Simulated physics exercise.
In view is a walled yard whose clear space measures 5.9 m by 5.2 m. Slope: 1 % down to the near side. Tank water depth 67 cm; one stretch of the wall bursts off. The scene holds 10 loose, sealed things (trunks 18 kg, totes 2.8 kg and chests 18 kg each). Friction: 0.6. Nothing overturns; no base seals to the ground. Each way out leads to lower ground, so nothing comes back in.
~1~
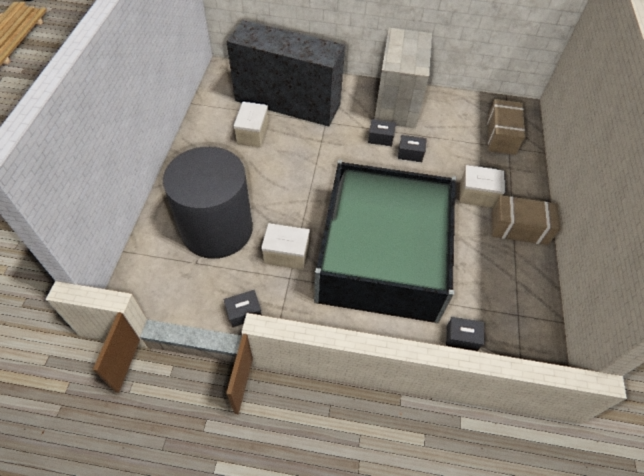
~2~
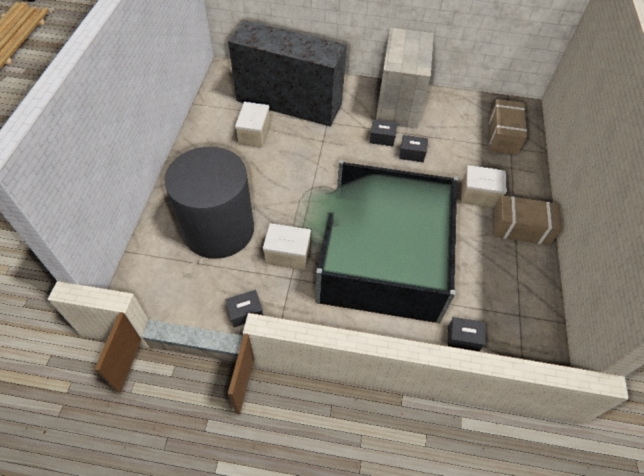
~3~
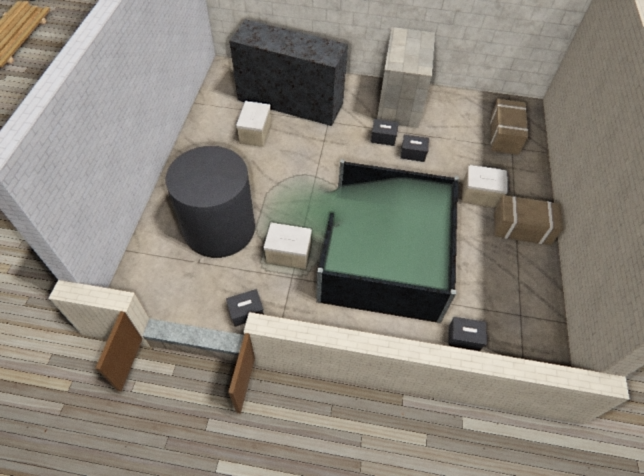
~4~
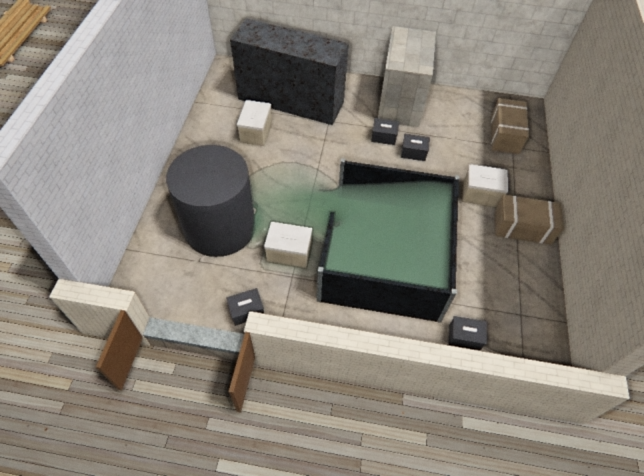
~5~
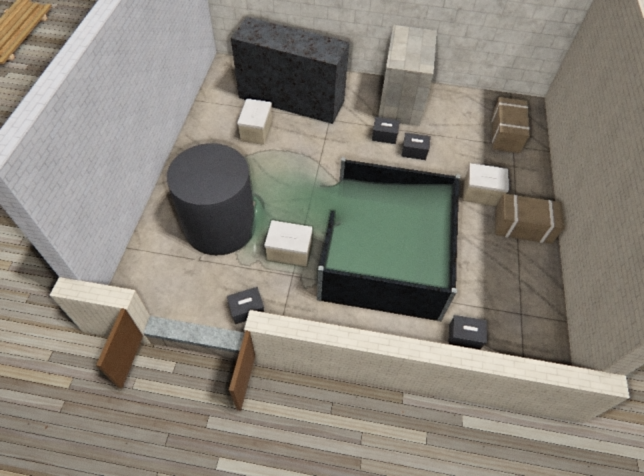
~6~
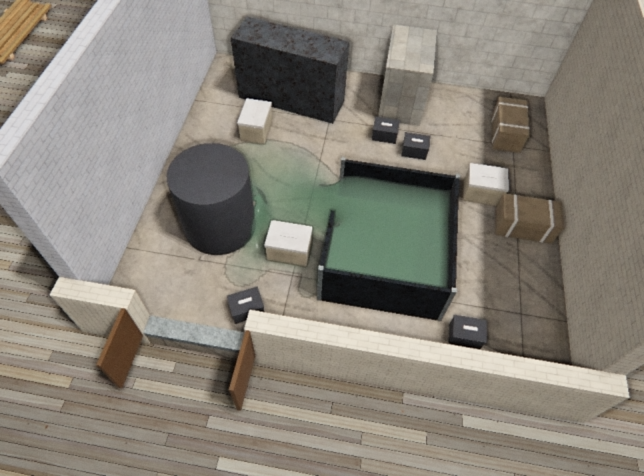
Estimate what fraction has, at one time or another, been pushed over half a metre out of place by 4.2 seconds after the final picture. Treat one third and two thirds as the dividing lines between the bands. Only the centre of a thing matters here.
Well under half, in fact below a third.
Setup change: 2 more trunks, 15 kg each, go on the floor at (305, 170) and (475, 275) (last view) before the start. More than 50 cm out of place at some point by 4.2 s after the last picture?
Listed in order, the answers are beyond half a metre followed by inside half a metre.
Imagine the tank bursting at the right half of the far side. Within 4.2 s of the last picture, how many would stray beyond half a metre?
Result: 5.
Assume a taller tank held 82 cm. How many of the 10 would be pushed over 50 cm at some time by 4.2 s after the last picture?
So the tally would be 2.
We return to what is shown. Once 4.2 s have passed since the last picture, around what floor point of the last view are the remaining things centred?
Mean floor pixel: About (424, 188).
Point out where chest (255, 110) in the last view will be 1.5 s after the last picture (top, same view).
Around (213, 68).
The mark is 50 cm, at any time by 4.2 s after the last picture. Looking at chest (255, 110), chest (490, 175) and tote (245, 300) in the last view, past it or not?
Well, in that order it's topping it, not reaching it, topping it.
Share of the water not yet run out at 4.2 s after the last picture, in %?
Around 88 per cent of the water is still in there.
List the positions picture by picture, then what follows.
A trunk at (530, 212) rests on the ground; a trunk at (509, 118), on the bottom; water covers 2.5 m2; 0 of 10 have shifted, in the first picture.
A trunk at (531, 212), on the bottom; a trunk at (511, 118), on the bottom; 3.1 m2 under water; 0 of 10 have shifted, in the second picture.
A trunk at (532, 212), on the bottom; a trunk at (512, 117) rests on the ground; water covers 3.7 m2; 0 of 10 have shifted, in the third picture.
A trunk at (533, 211), on the bottom; a trunk at (513, 117), on the bottom; water covers 4.3 m2; 0 of 10 have shifted, in the fourth picture.
A trunk at (533, 210) rests on the ground; a trunk at (514, 116), on the bottom; water covers 5.1 m2; 0 of 10 have shifted, in the fifth picture.
A trunk at (533, 210), on the bottom; a trunk at (514, 115) rests on the ground; water covers 6.0 m2; 0 of 10 have shifted, in the sixth picture.
Then, 0.4 s after the last picture 0 of 10 are over 50 cm from their spots; 0 afloat.
Then, 1.5 s after the last picture 2 of 10 are over 50 cm from their spots; 1 afloat.
Then, 2.8 s after the last picture 2 of 10 are over 50 cm from their spots; 1 afloat.
Then, 4.2 s after the last picture 2 of 10 are over 50 cm from their spots, and 2 have been at some point; 0 afloat.
